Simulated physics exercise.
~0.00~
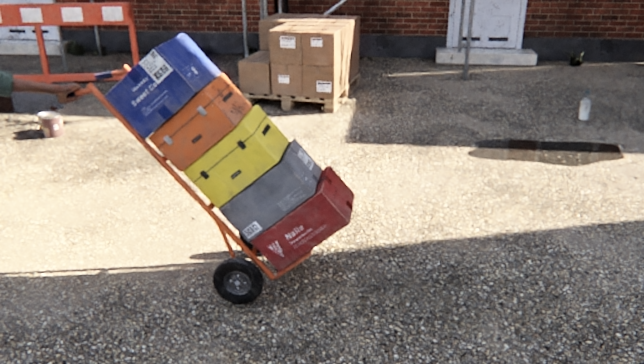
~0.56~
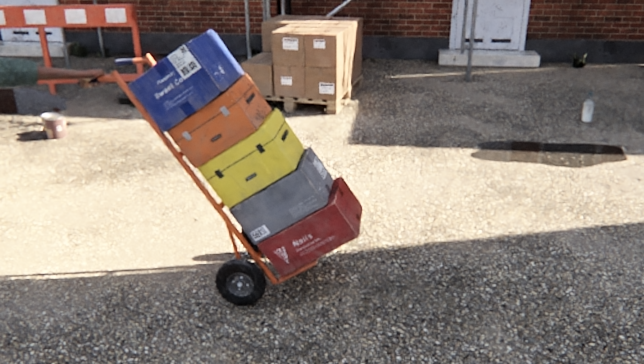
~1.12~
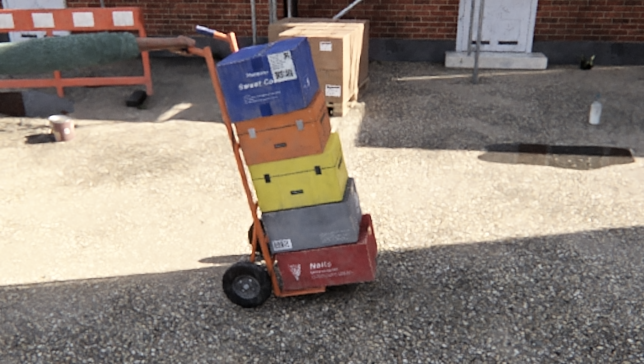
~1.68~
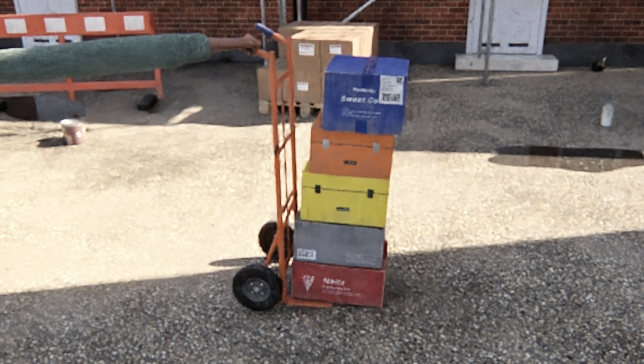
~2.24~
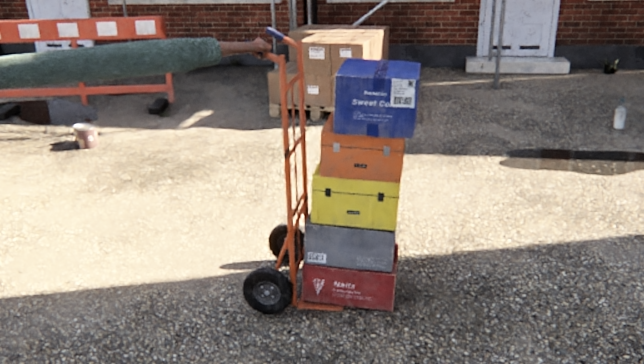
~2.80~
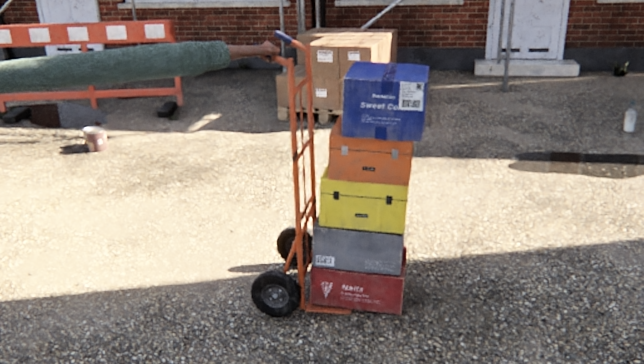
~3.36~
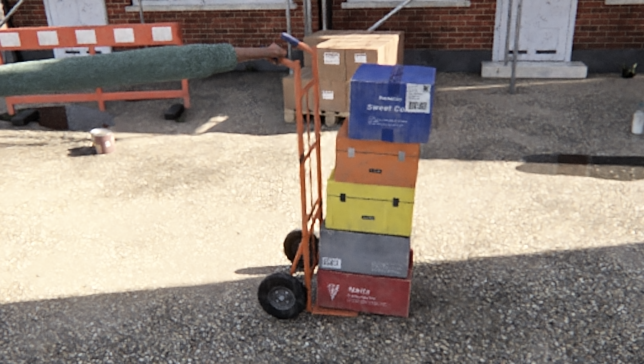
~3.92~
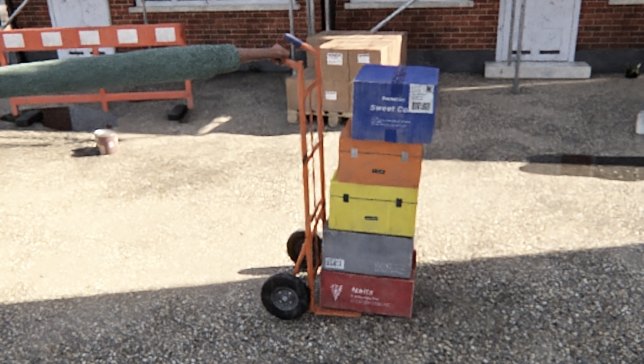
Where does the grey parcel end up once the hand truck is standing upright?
It stays put in its place on top of the red box, beneath the yellow toolbox.
In a sunlit paved yard beside a brick building, an orange hand truck leans back with a stack of five boxes, red at the bottom, then grey, yellow, orange and blue on top. A hand at the end of a green-sleeved arm grips the handle from the left as the truck swings forward, faster and faster. It stops upright with its plate on the ground, and the blue parcel and orange toolbox slip forward, away from the frame. Nothing topples. The truck ends standing still, still held, with the blue parcel jutting out to the right.
